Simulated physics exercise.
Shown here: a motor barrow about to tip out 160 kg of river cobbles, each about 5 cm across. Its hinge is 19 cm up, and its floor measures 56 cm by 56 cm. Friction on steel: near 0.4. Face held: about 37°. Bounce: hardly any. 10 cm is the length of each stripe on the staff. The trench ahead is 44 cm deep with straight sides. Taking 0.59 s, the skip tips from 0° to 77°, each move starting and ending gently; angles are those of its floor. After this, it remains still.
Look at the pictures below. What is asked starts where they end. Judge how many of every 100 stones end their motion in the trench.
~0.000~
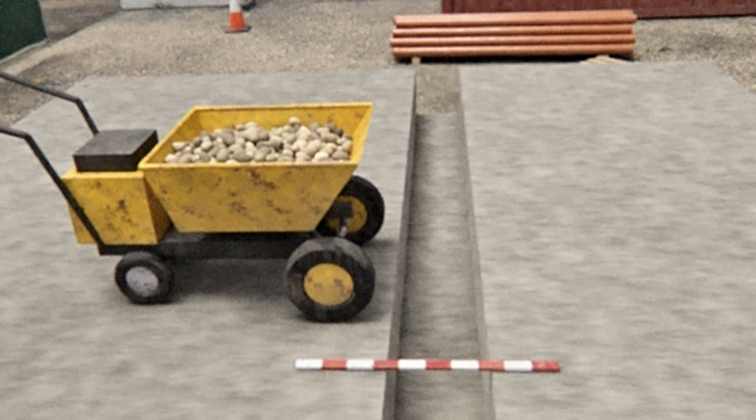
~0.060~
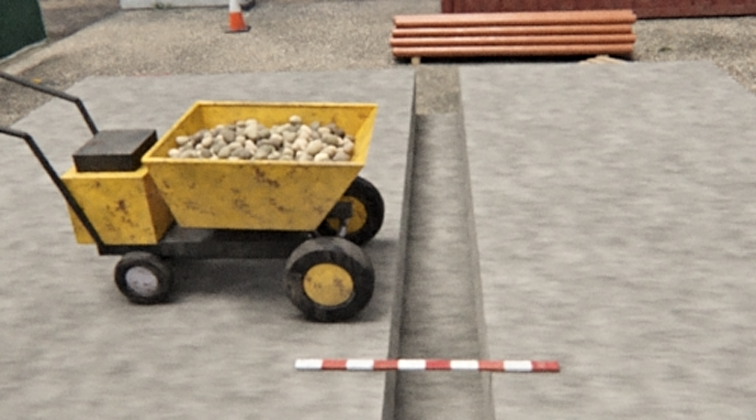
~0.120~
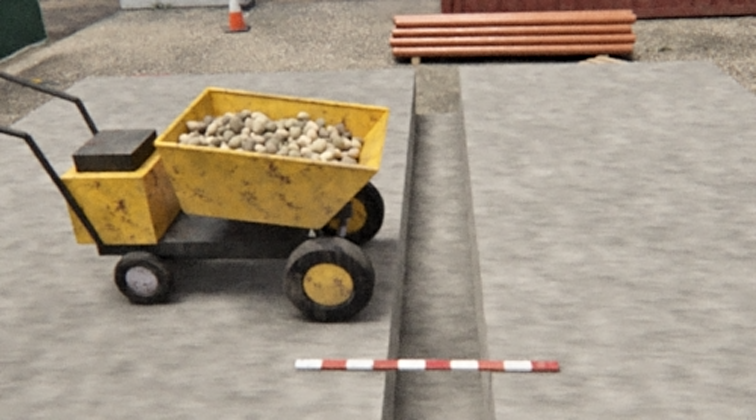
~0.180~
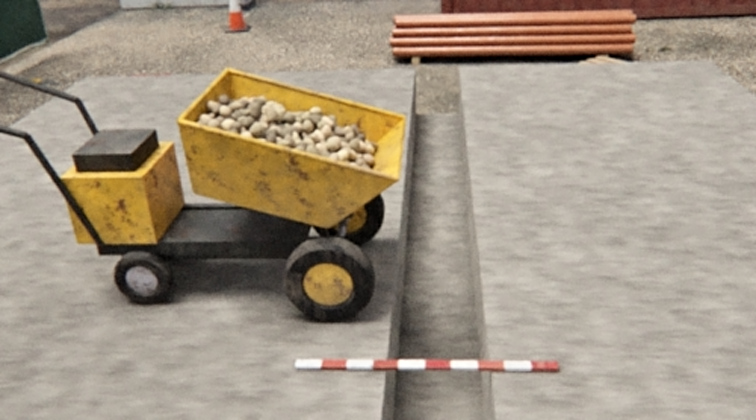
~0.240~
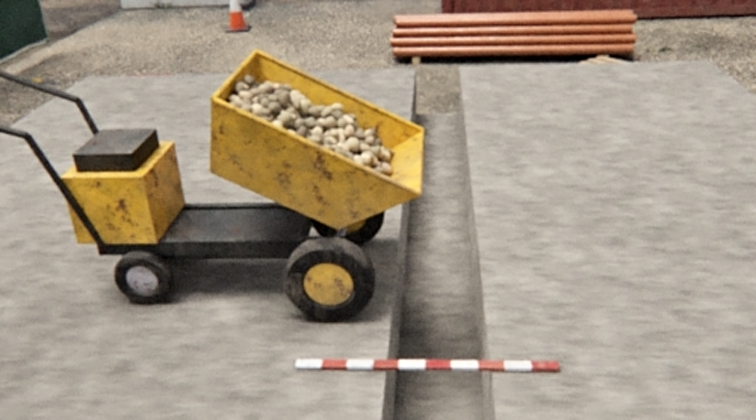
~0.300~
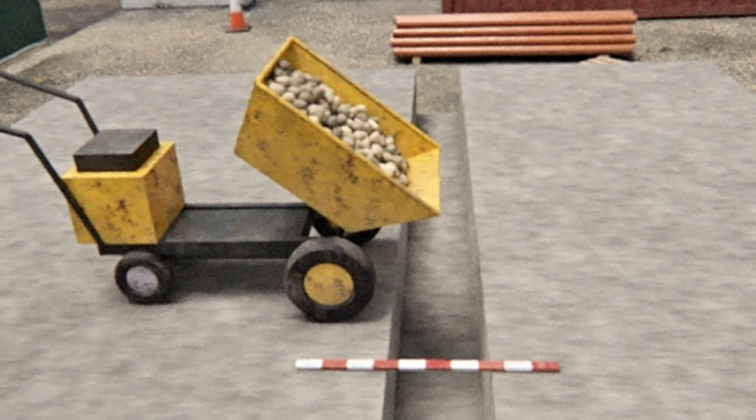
I would put it near 18 out of 100.
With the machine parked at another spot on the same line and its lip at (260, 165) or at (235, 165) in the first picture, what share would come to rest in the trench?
Roughly 90 per cent, then 90 per cent.
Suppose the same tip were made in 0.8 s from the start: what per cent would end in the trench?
25 per cent.
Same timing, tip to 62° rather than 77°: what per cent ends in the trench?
Then about 20 per cent.
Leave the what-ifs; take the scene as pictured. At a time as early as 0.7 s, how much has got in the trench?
By that point it's something like 0 in a hundred.
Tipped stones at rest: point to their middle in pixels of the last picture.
I'd point somewhere around (558, 273).
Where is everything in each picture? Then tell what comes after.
In the first picture, the skip is at 0°, its lip at (358, 164); the top of the load is at (270, 139).
In the second picture, lip at (363, 165), floor tilted 2°, highest stones at (252, 135); the stones move at 0.5 m/s on average.
In the third picture, the skip is at 8°, its lip at (378, 170); the top of the load is at (231, 123); the stones move at 1.0 m/s on average.
In the fourth picture, lip at (398, 180), floor tilted 17°, highest stones at (243, 108); the stones move at 1.5 m/s on average.
In the fifth picture, lip at (420, 195), floor tilted 28°, highest stones at (255, 92); the stones move at 1.7 m/s on average.
In the sixth picture, the skip is at 39°, its lip at (440, 215); the top of the load is at (284, 79); the stones move at 1.8 m/s on average.
After 0.4 s the floor is at 65°; 100 % in the skip; the foremost stones are at (449, 227).
After 0.7 s the floor is at 77°; 60 % in the skip, 2 % in the trench, 38 % past the trench; the foremost stones are at (560, 260).
After 1.0 s the floor is at 77°; 7 % in the skip, 9 % in the trench, 84 % past the trench; the foremost stones are past the picture's edge.
After 3.0 s the floor is at 77°; 0 % in the skip, 18 % in the trench, 82 % past the trench; the foremost stones are past the picture's edge.
